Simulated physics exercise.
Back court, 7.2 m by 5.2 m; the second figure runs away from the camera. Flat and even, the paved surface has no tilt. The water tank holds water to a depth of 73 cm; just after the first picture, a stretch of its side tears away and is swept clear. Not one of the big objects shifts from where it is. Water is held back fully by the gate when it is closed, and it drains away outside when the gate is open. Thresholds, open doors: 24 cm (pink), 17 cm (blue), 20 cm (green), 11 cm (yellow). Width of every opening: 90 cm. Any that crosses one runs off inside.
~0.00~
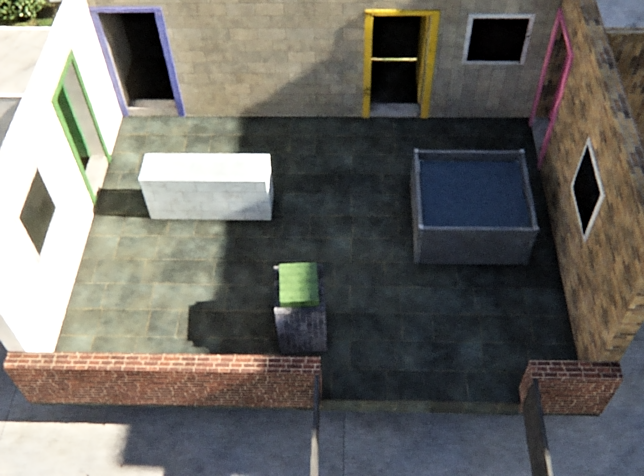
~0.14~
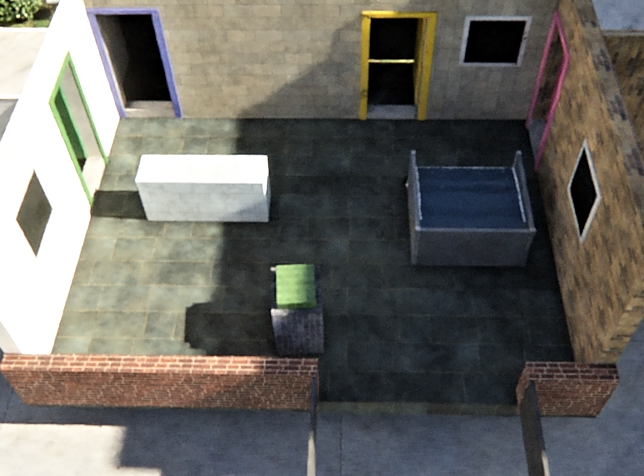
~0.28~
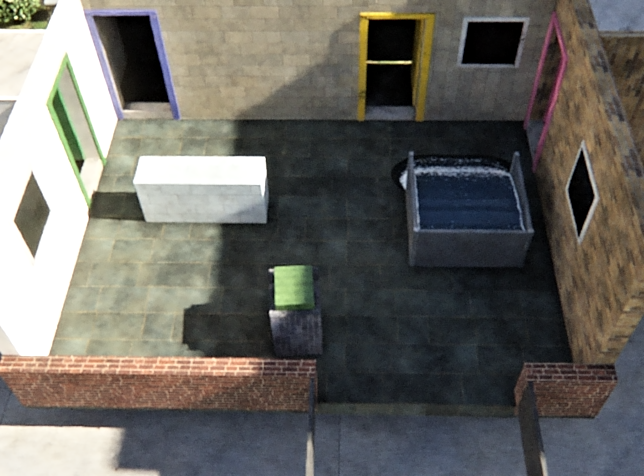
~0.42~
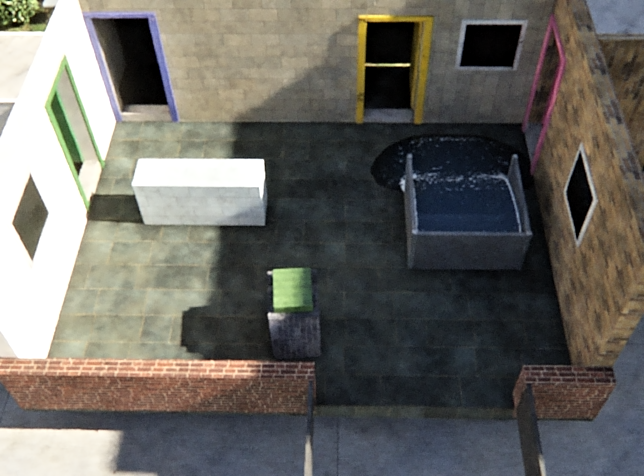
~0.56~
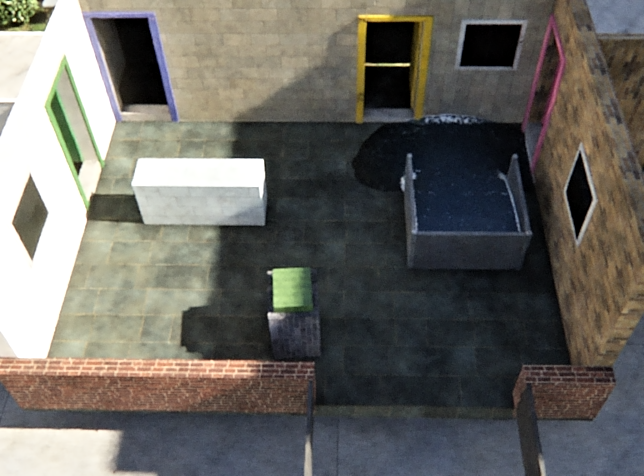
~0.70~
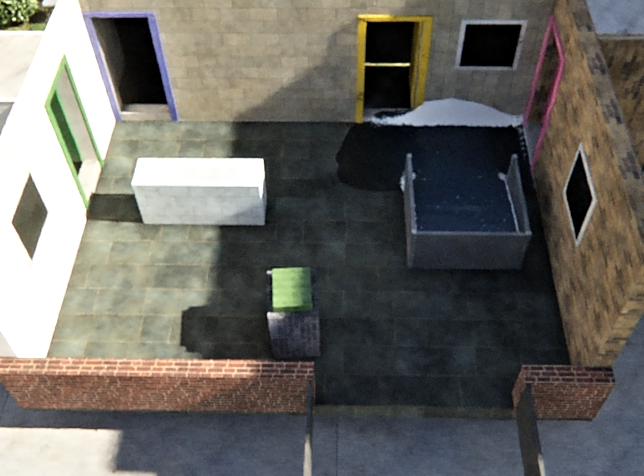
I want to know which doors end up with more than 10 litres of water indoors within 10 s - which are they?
My prediction: Pink door: Limit crossed; blue door: Limit not crossed; green door: Limit not crossed; yellow door: Limit crossed.
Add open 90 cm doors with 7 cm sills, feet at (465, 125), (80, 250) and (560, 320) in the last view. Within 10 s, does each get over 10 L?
In that order: Above, under, below.
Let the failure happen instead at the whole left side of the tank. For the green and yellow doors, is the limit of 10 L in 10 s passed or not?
Against that limit: Green not over, yellow under.
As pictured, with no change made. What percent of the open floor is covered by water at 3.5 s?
Covered: Roughly 45 per cent.
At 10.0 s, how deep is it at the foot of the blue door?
It comes to near 6.0 cm.
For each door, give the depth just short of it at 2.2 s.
You'd see pink at 27 cm, blue at 0 cm, green at 0 cm and yellow at 22 cm.
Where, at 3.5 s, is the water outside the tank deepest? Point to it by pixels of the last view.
Look around (564, 393).
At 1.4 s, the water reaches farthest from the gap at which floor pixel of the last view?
Around pixel (277, 127).
After 1.4 s water covers 15 % of the floor and is deepest (46 cm) near (514, 129); pink door 31 cm at the sill, 5 L in, blue door not reached, green door not reached, yellow door 28 cm at the sill, 47 L in.
After 2.2 s water covers 25 % of the floor and is deepest (30 cm) near (514, 129); pink door 27 cm at the sill, 31 L in, blue door not reached, green door not reached, yellow door 22 cm at the sill, 107 L in.
After 3.5 s water covers 45 % of the floor and is deepest (23 cm) near (564, 393); pink door 14 cm at the sill, 36 L in, blue door 5 cm at the sill, 0 L in, green door 11 cm at the sill, 0 L in, yellow door 13 cm at the sill, 135 L in.
After 6.0 s water covers 70 % of the floor and is deepest (13 cm) near (172, 141); pink door 6 cm at the sill, 37 L in, blue door 13 cm at the sill, 0 L in, green door 11 cm at the sill, 0 L in, yellow door 6 cm at the sill, 137 L in.
After 10.0 s water covers 85 % of the floor and is deepest (8 cm) near (306, 156); pink door 5 cm at the sill, 37 L in, blue door 6 cm at the sill, 0 L in, green door 5 cm at the sill, 0 L in, yellow door 4 cm at the sill, 137 L in.
